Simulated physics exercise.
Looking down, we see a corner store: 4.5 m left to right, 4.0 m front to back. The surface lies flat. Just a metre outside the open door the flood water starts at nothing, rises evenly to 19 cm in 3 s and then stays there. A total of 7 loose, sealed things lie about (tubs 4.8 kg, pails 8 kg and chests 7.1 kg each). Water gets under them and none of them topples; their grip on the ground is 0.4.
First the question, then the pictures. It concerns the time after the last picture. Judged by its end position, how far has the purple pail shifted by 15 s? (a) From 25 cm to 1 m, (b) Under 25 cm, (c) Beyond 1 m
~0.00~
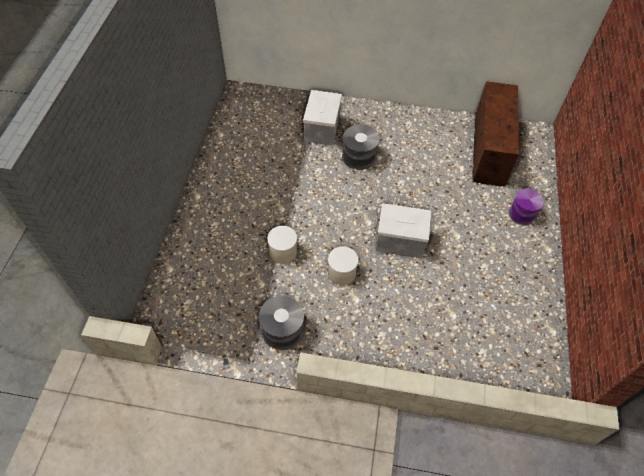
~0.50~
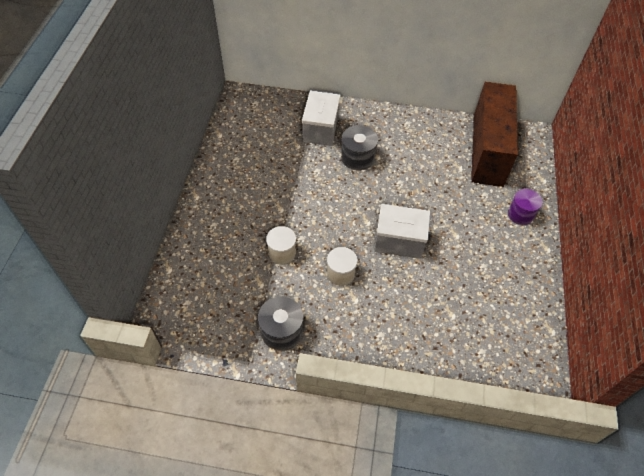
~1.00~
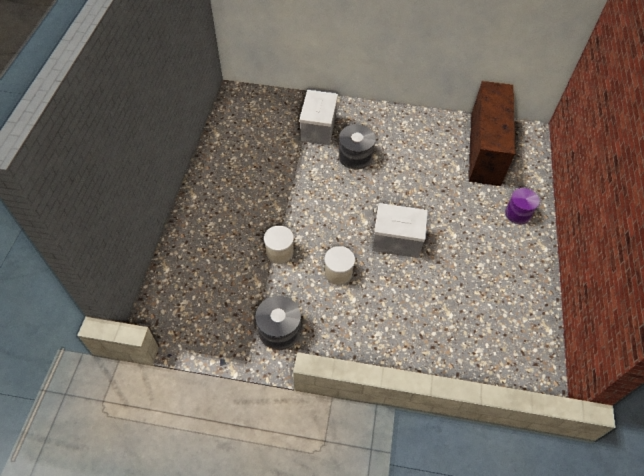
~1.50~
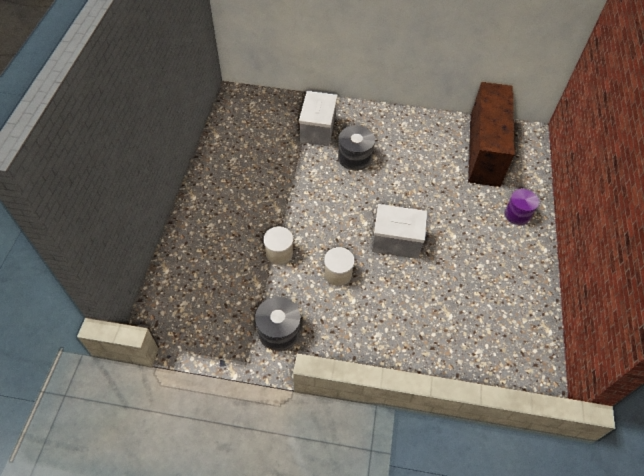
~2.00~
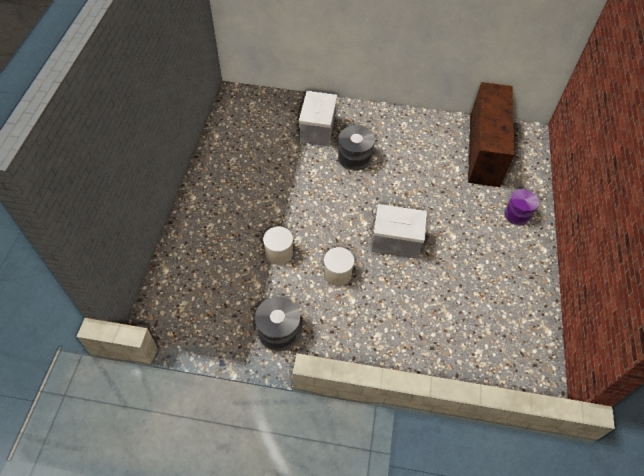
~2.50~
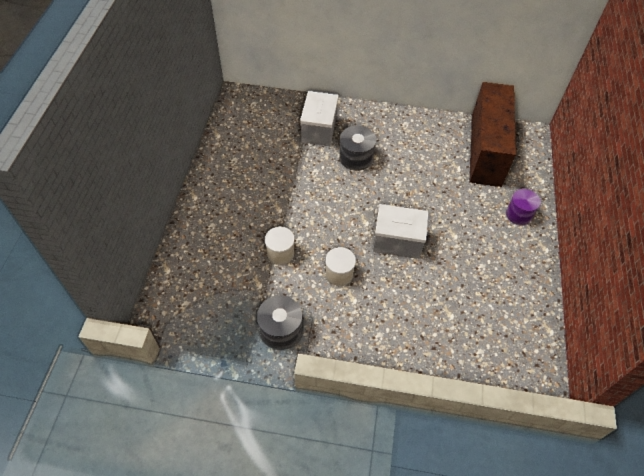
Under 25 cm (b).
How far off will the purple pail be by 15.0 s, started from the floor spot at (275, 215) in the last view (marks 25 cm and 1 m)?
I'd say it goes a long distance.
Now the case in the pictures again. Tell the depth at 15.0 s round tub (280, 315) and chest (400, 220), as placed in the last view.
Roughly 12 and 7 cm.
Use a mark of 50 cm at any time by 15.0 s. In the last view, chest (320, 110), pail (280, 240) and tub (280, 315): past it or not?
The first is higher, the second higher and the third higher.
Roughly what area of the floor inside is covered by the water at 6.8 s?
I'd put it close to 15 m2.
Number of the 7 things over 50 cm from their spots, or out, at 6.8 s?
My count gives 3.
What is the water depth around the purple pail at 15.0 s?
About 8 cm.
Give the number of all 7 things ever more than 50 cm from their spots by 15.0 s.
The number is 4.
After 3.5 s the purple pail is near (527, 200), 0.0 m from its start, aground; 0 afloat.
After 6.8 s the purple pail is near (527, 200), 0.0 m from its start, aground; 1 afloat.
After 11.0 s the purple pail is near (527, 200), 0.0 m from its start, aground; 5 afloat.
After 15.0 s the purple pail is near (527, 200), 0.0 m from its start, aground; 4 afloat.
